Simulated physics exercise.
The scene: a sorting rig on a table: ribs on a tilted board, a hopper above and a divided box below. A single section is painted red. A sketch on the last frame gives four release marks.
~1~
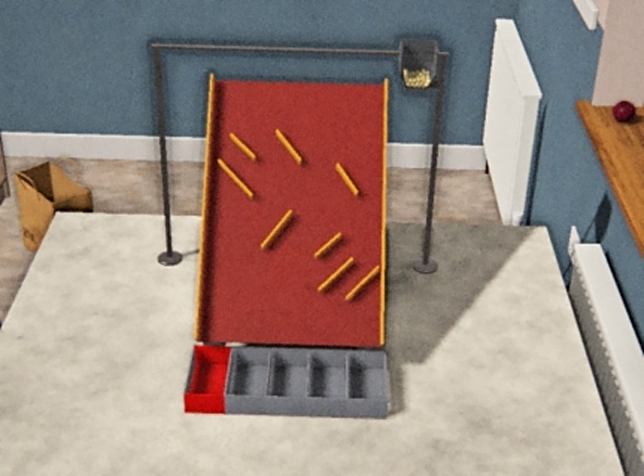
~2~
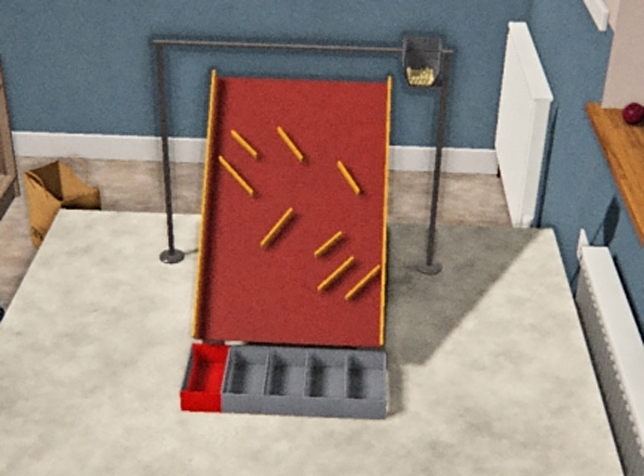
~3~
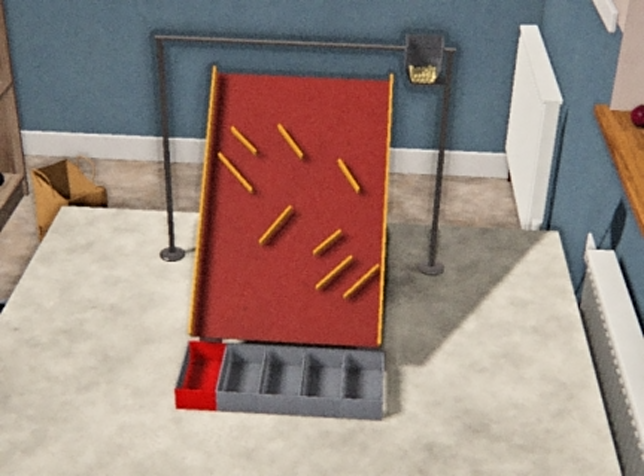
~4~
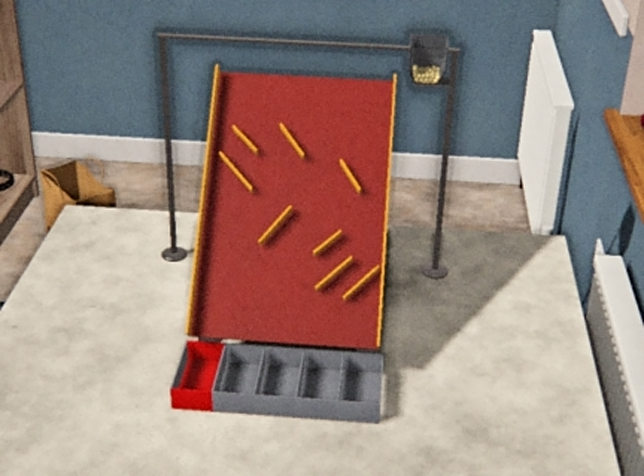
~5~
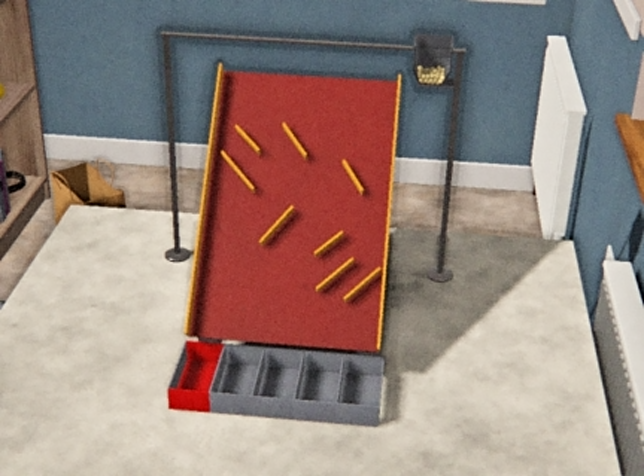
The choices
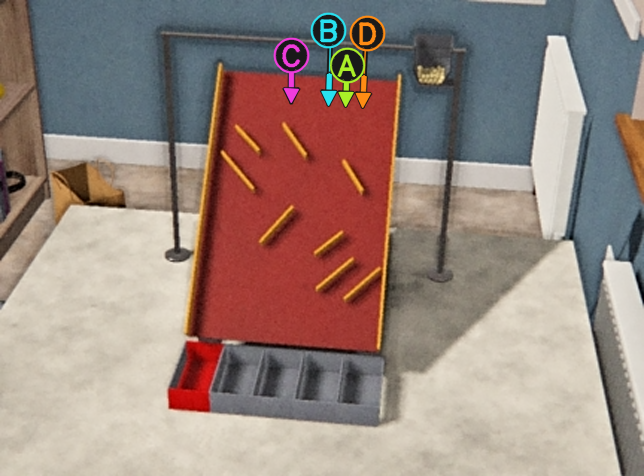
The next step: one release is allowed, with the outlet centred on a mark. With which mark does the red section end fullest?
It is C.
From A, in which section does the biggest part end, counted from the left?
The third.
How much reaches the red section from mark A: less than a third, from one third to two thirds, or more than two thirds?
It is less than a third.
On the marked copy, mark A meets the board at (345, 101); mark B meets the board at (328, 100); mark C meets the board at (291, 97); mark D meets the board at (362, 102).
Choosing A, a stray few in the red section, most in other sections, a small part outside the box.
Choosing B, a stray few in the red section, nearly all in other sections, a small part outside the box.
Choosing C, about a third in the red section, about two thirds in other sections, a stray few outside the box.
Choosing D, a stray few in the red section, nearly all in other sections, a small part outside the box.
